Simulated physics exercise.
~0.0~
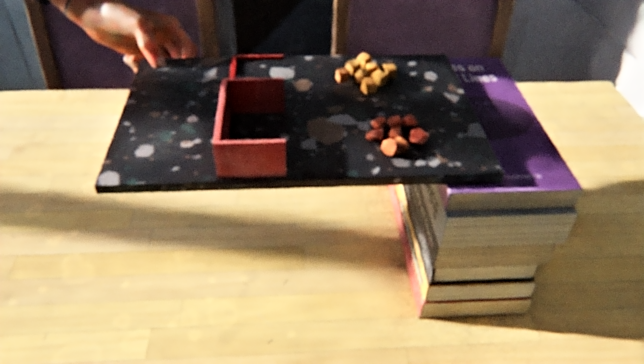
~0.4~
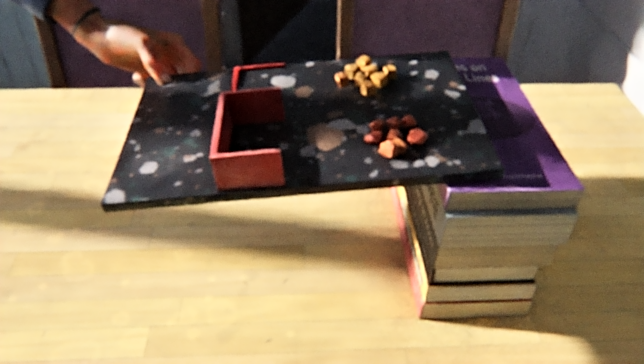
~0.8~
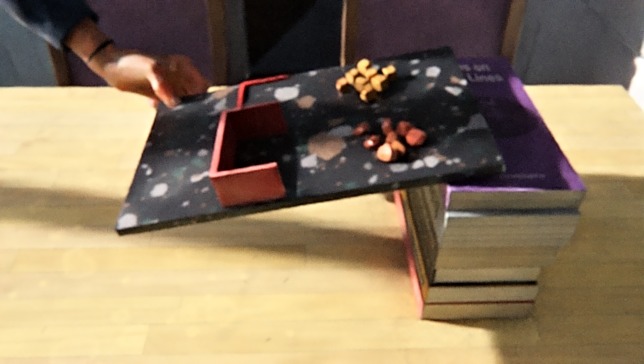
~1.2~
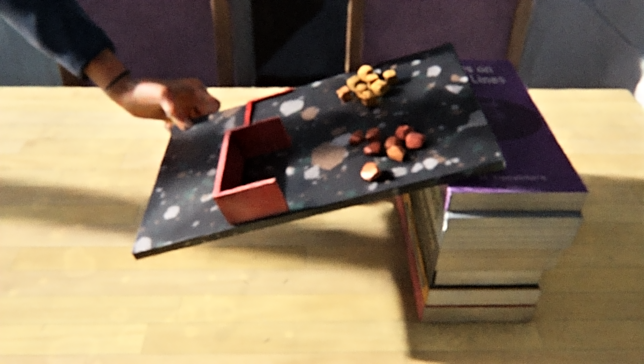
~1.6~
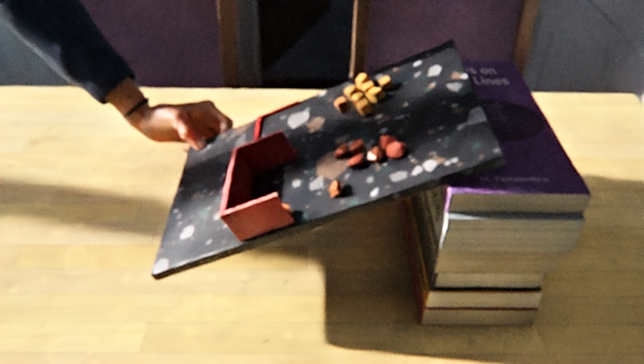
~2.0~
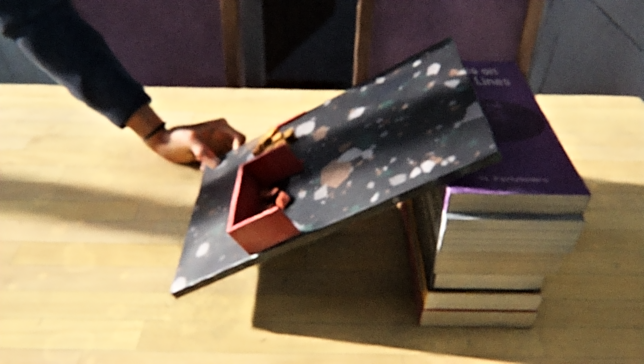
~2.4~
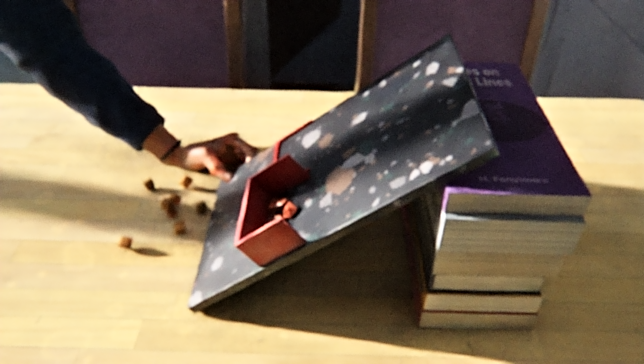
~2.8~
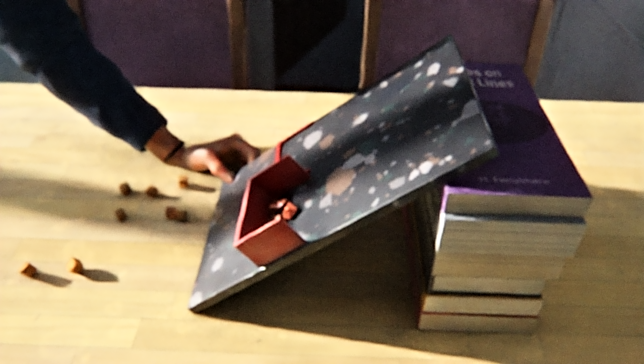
A dark speckled board rests its right end on a stack of books topped by a purple cover, while a hand holds its left end above a pale wooden table, seen from slightly above. Two red barriers stand on the board, with a yellowish-brown pile at the back and a reddish one nearer the front. The hand steadily lowers the left end, and both piles slide down the steepening slope. The reddish pieces gather behind the front barrier, but the yellowish-brown ones get past theirs and scatter across the table at left as the board comes to rest.
